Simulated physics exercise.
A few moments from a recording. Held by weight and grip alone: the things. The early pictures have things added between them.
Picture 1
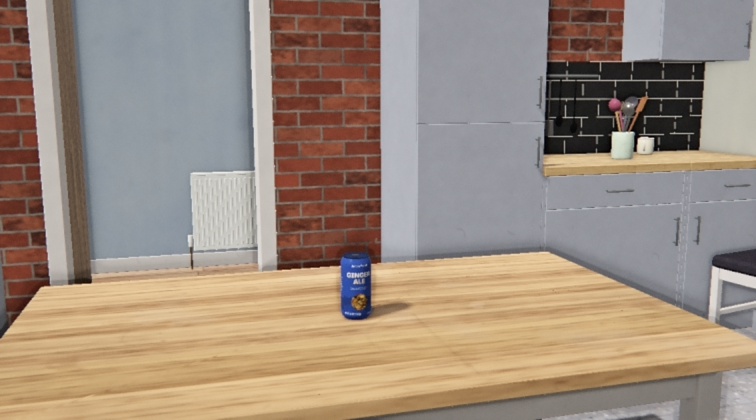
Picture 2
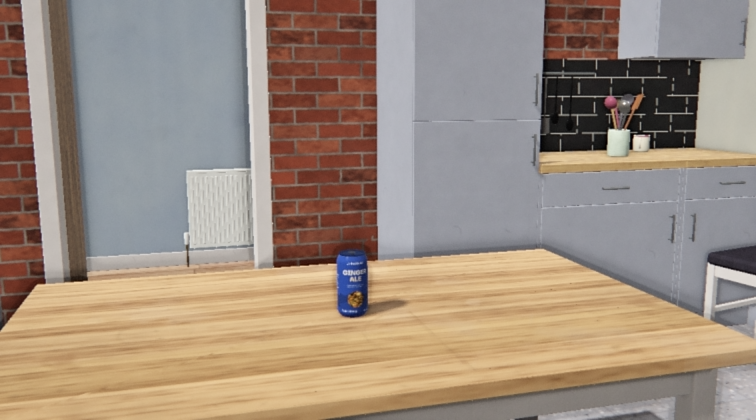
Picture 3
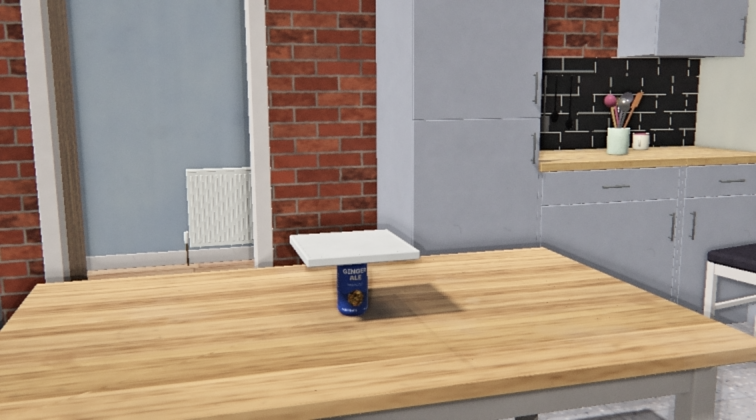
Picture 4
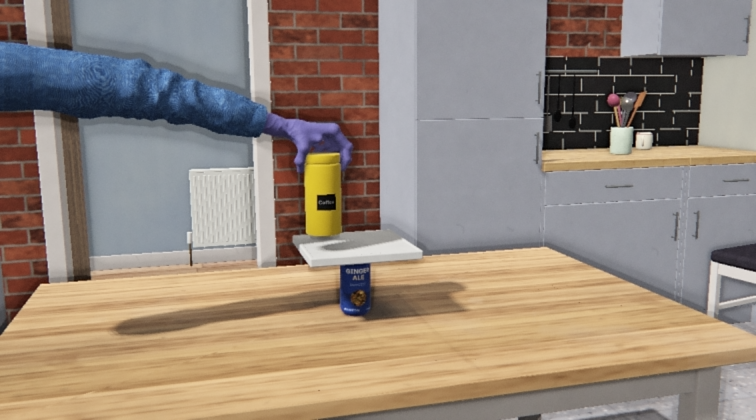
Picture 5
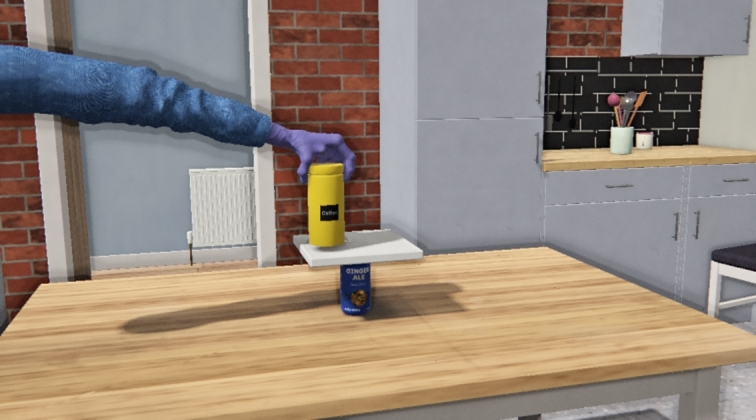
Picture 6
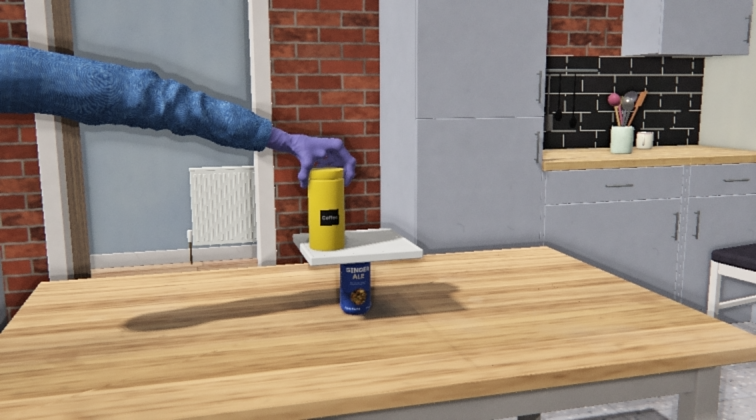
A gloved hand lowers a yellow jar onto a white lid resting on a blue can.
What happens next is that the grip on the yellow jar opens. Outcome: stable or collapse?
Most likely it does not remain standing.
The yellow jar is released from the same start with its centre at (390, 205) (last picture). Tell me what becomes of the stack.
Result: The stack tips over.
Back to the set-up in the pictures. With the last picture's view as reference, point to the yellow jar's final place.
At about (280, 316).
Then, 0.60 s on from there, yellow jar now fallen; white lid turned 39° from how it was put.
Then, 0.70 s on from there, white lid turned 65° from how it was put.
Then, 0.90 s on from there, white lid on its side.
In the end, fallen, white lid and yellow jar; blue can unmoved. At the end, from the last picture's camera, yellow jar near (279, 316). The stack gives way.
